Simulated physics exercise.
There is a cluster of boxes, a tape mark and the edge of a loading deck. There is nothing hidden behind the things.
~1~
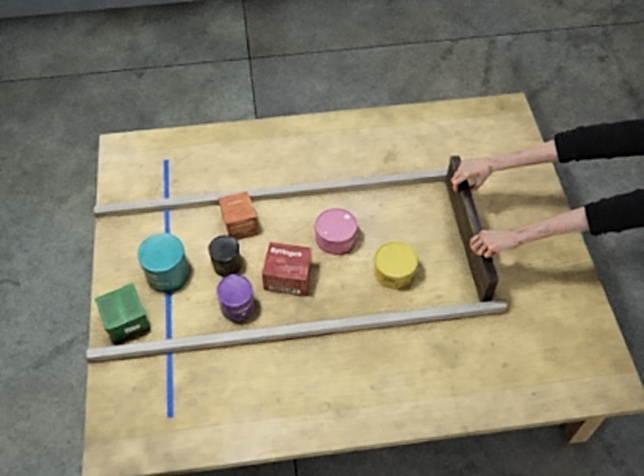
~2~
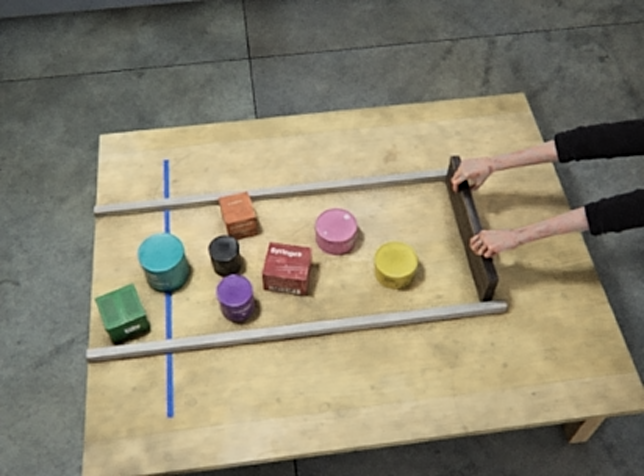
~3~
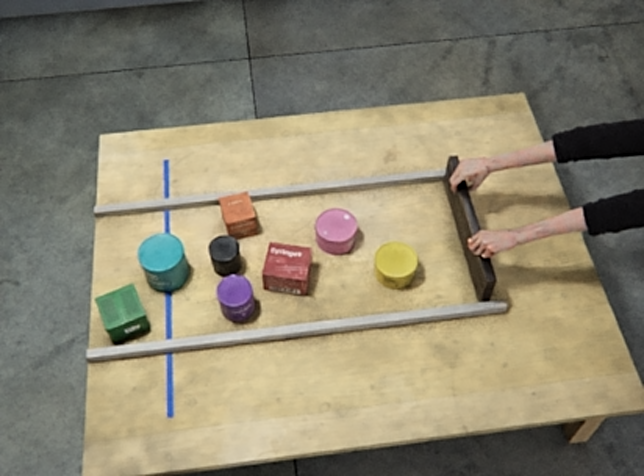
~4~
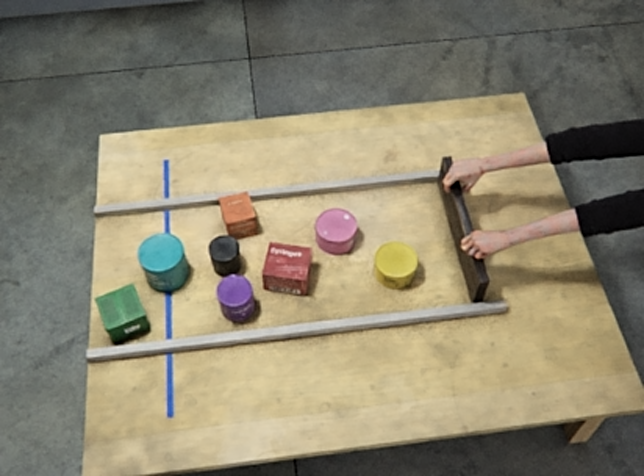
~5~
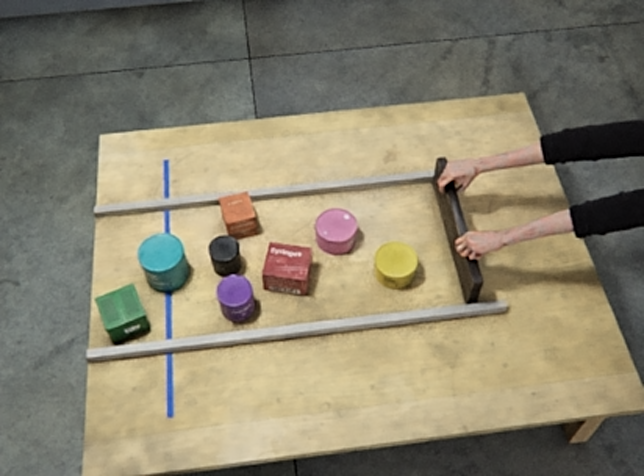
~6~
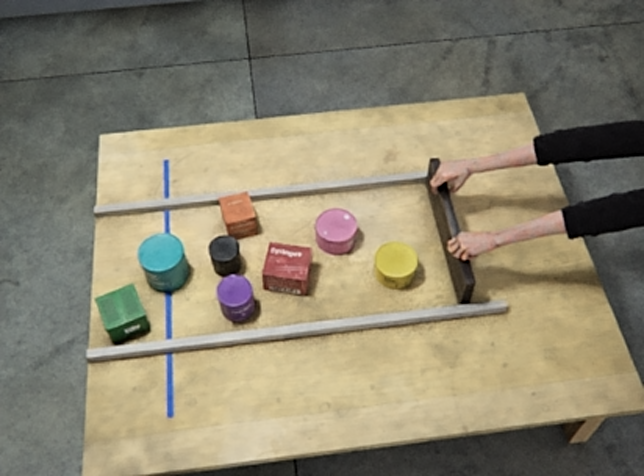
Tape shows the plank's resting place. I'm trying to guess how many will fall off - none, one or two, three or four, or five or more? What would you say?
It is going to spill one or two of them.
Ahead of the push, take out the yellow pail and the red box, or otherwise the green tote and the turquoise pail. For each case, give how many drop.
Result: 0 in the first case, with 0 in the second.
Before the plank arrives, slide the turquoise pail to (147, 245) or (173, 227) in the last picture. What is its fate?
Result, in order: It leaves the top; it is safe.
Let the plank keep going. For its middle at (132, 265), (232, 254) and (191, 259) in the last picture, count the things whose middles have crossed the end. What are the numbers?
In order: 4, 0, 1.
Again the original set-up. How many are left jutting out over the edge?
The figure is 2.
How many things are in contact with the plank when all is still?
The count in contact is 4.
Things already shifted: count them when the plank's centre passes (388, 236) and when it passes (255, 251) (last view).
First 1, after that 7.
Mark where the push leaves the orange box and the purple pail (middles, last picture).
The orange box comes to rest close to (150, 219), while the purple pail rests close to (149, 323).
Soon after, none off yet; green tote at rest near (123, 314); turquoise pail at rest near (164, 263); black pail at rest near (226, 257).
At rest, the number that fall off is one or two; fallen, turquoise pail.
